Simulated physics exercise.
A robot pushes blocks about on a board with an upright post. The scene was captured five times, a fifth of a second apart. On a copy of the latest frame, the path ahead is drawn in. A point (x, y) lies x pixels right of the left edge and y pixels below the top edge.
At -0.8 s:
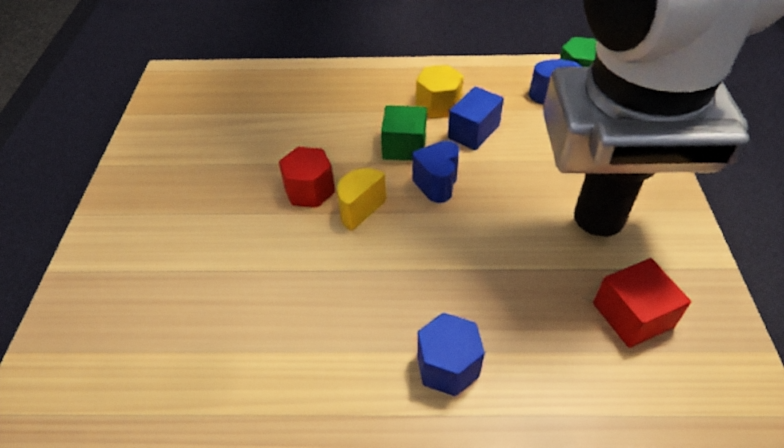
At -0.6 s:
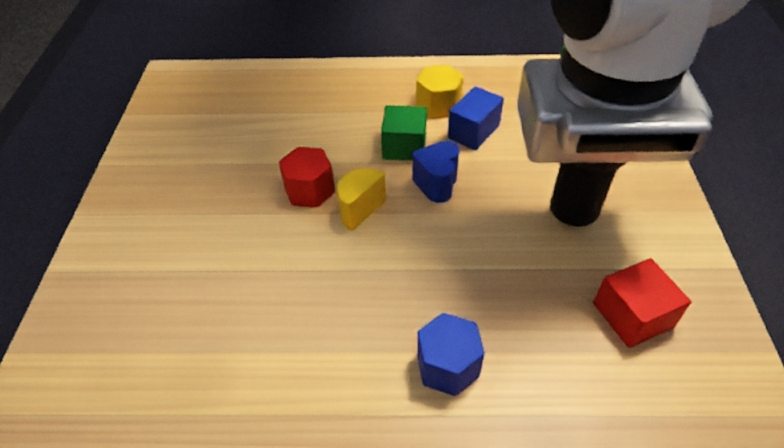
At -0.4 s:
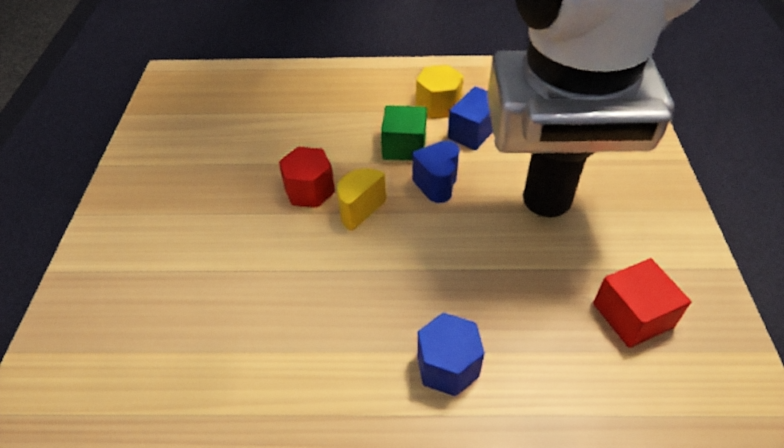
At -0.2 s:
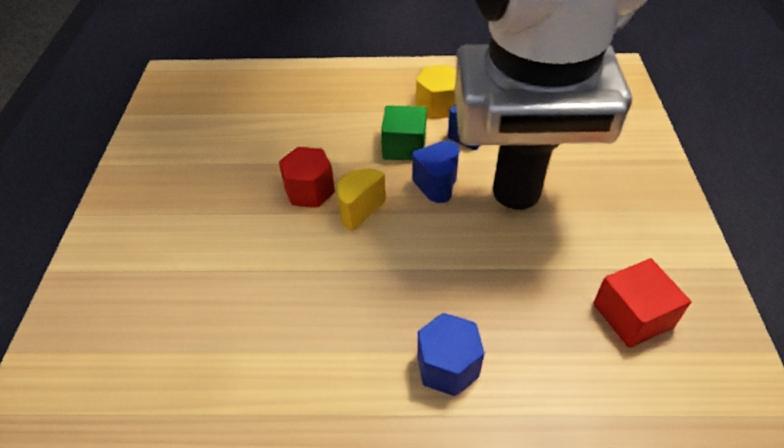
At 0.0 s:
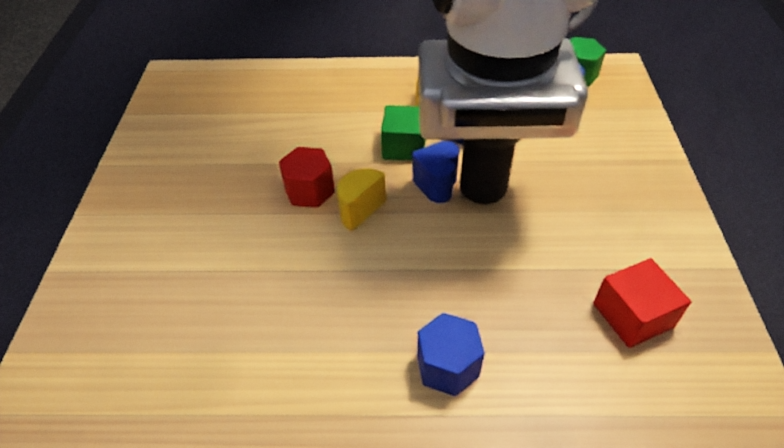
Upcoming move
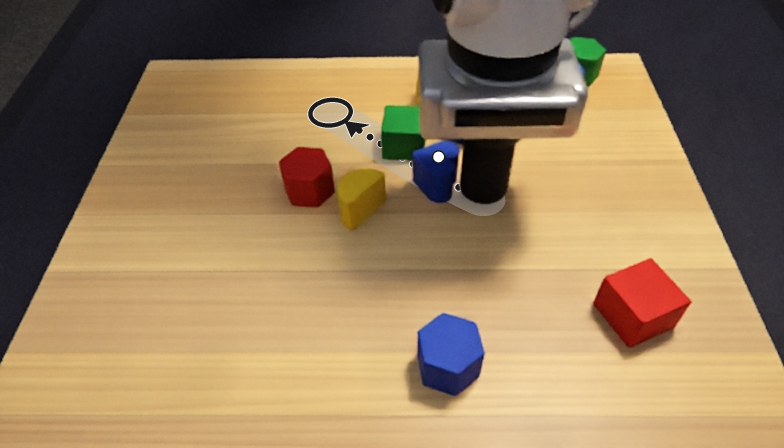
A robot arm with a black post moved steadily left across a wooden board, passing in front of a blue block and nearing another blue one, while the colorful blocks all stayed still.
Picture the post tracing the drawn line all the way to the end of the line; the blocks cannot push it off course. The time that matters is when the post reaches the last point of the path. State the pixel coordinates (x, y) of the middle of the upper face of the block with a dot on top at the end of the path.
Answer: (351, 135).
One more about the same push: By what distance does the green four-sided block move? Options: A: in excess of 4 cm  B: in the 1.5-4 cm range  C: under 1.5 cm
(A)
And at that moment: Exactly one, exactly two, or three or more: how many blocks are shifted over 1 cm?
I reckon the push displaces two of the blocks by more than 1 cm.
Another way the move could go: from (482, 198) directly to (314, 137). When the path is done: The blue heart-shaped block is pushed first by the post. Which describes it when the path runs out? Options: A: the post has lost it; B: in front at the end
The one that fits is B, in front at the end.
Drawn move, from (482, 198) via (423, 169) and (374, 140), ending at (331, 112); the dot is on the blue heart-shaped block.
What follows on the original path. One third of the way, post at (423, 159); green four-sided block at (399, 112); blue heart-shaped block at (384, 141), turned 15° anticlockwise.
Two thirds of the way, post at (373, 129); green four-sided block at (370, 82), turned 25° clockwise; blue heart-shaped block at (351, 135), turned 65° anticlockwise.
At the end, post at (329, 102); green four-sided block at (370, 74), turned 35° clockwise; blue heart-shaped block at (351, 135), turned 70° anticlockwise; blue rectangle still.
